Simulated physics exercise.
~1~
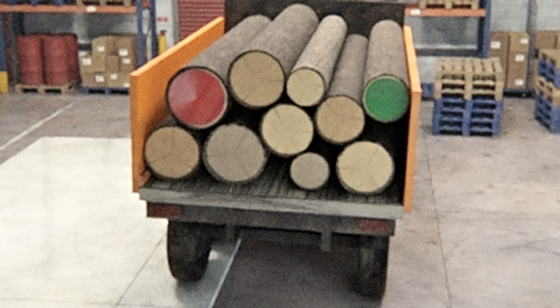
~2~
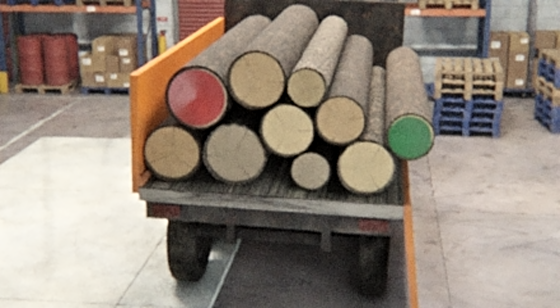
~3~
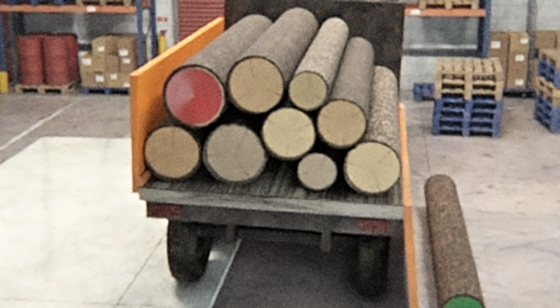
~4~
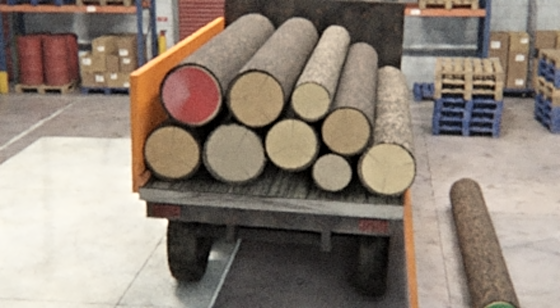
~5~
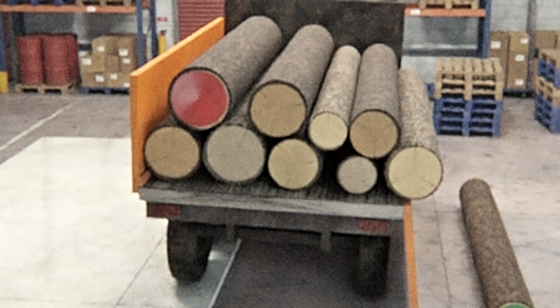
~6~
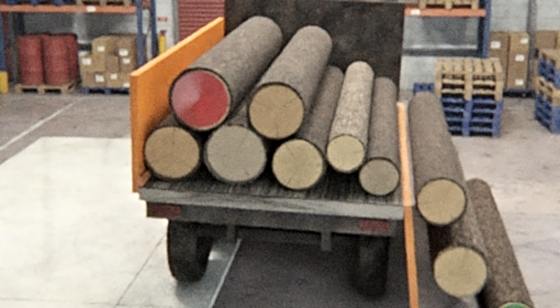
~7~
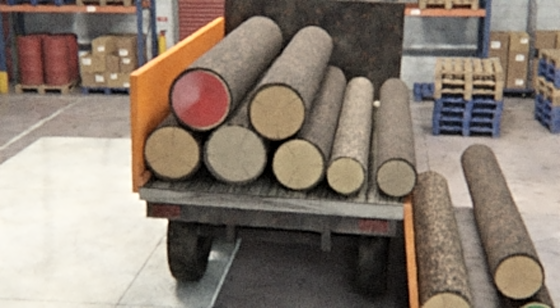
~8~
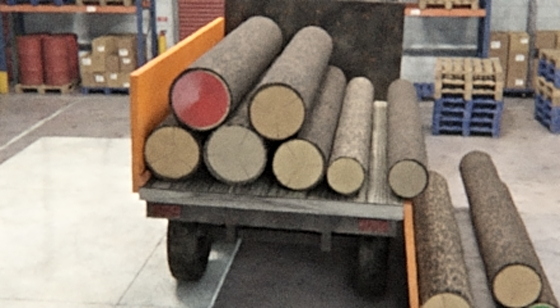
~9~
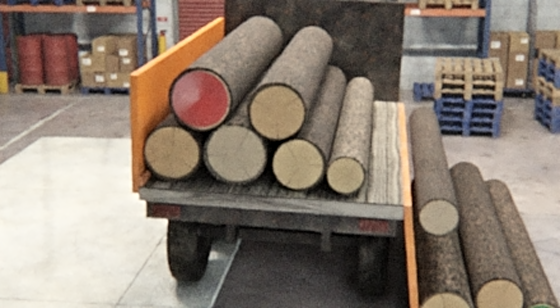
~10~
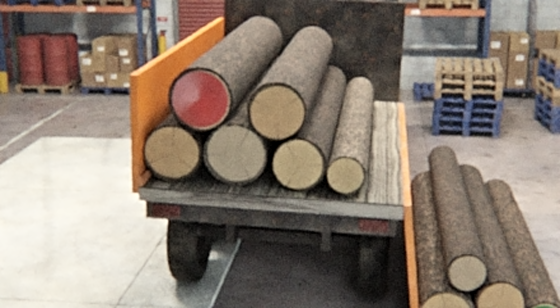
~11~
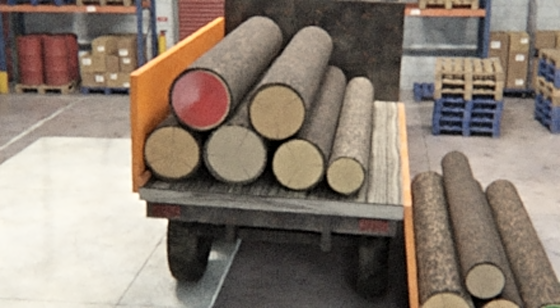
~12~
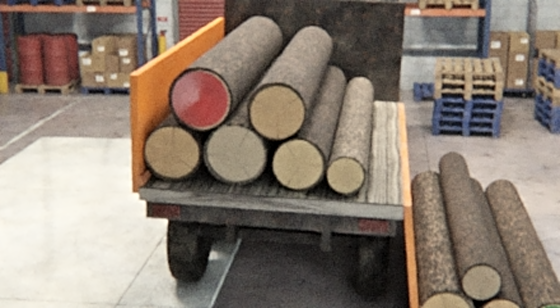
Logs spilling off the right side of a parked flatbed, green-ended one first, four landing on the floor, red-ended one staying aboard.
